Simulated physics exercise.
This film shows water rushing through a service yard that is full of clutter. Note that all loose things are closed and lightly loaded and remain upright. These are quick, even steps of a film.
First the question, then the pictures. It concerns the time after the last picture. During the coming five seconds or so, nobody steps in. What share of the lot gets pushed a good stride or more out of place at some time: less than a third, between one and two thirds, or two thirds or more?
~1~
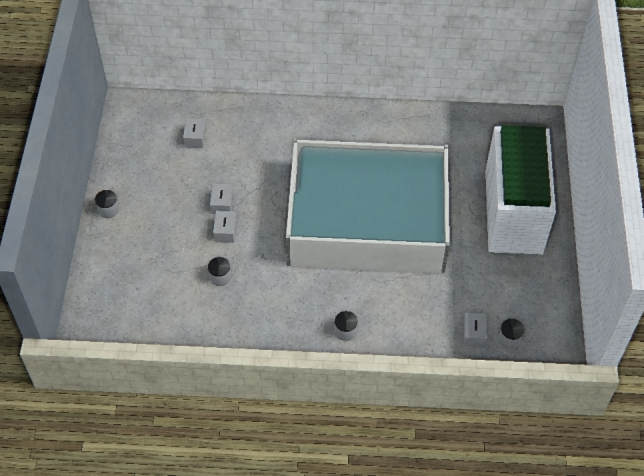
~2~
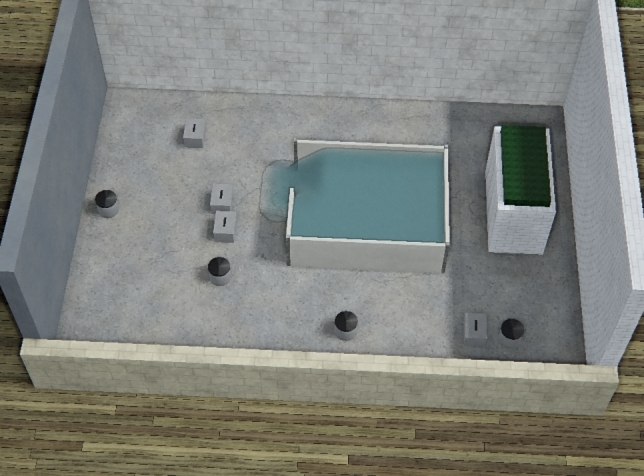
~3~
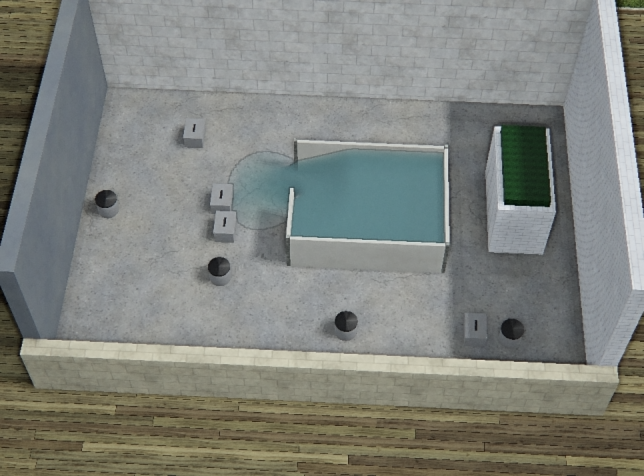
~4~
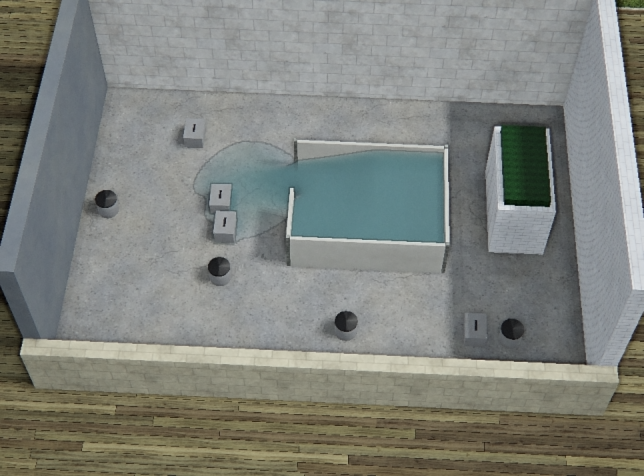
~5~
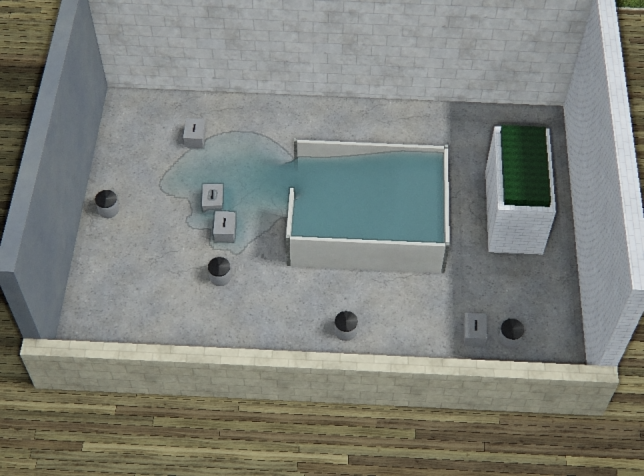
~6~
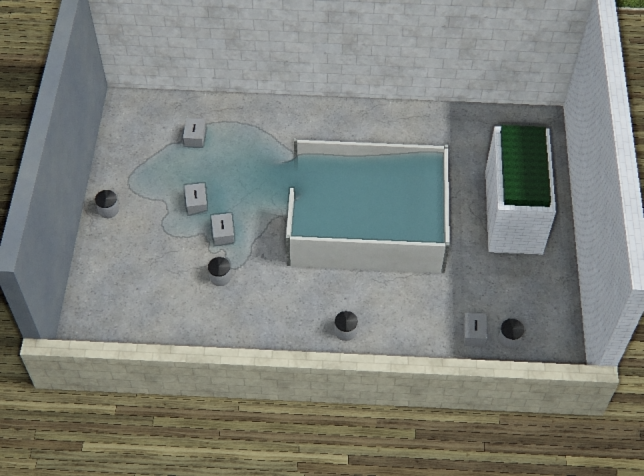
The things swept well aside make up a third to two thirds.
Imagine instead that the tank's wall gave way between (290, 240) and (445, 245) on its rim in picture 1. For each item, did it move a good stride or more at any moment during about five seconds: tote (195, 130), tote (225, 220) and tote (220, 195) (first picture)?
In turn: Stayed short, stayed short, stayed short.
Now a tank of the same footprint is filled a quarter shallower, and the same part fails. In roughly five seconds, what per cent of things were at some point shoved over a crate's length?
Share moved: 40 in a hundred.
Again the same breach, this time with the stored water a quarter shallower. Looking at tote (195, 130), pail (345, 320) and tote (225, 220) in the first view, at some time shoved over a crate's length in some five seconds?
One: Passed the mark. Two: Stayed below the mark. Three: Stayed below the mark.
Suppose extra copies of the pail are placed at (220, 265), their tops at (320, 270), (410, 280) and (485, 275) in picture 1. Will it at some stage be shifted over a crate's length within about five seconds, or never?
Listed in order: Hardly budges, hardly budges, then hardly budges.
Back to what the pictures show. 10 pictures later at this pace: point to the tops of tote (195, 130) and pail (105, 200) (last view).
About (124, 87), then about (85, 222).
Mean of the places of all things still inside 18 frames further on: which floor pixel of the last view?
Close to pixel (264, 281).
A moment on, 1 of 8 are well off their spots; 0 afloat.
Next, 3 of 8 are well off their spots; 3 afloat.
Later, 2 of 8 are well off their spots; 3 afloat.
In the end, 3 of 8 are well off their spots, and 3 have been at some point; 2 afloat.
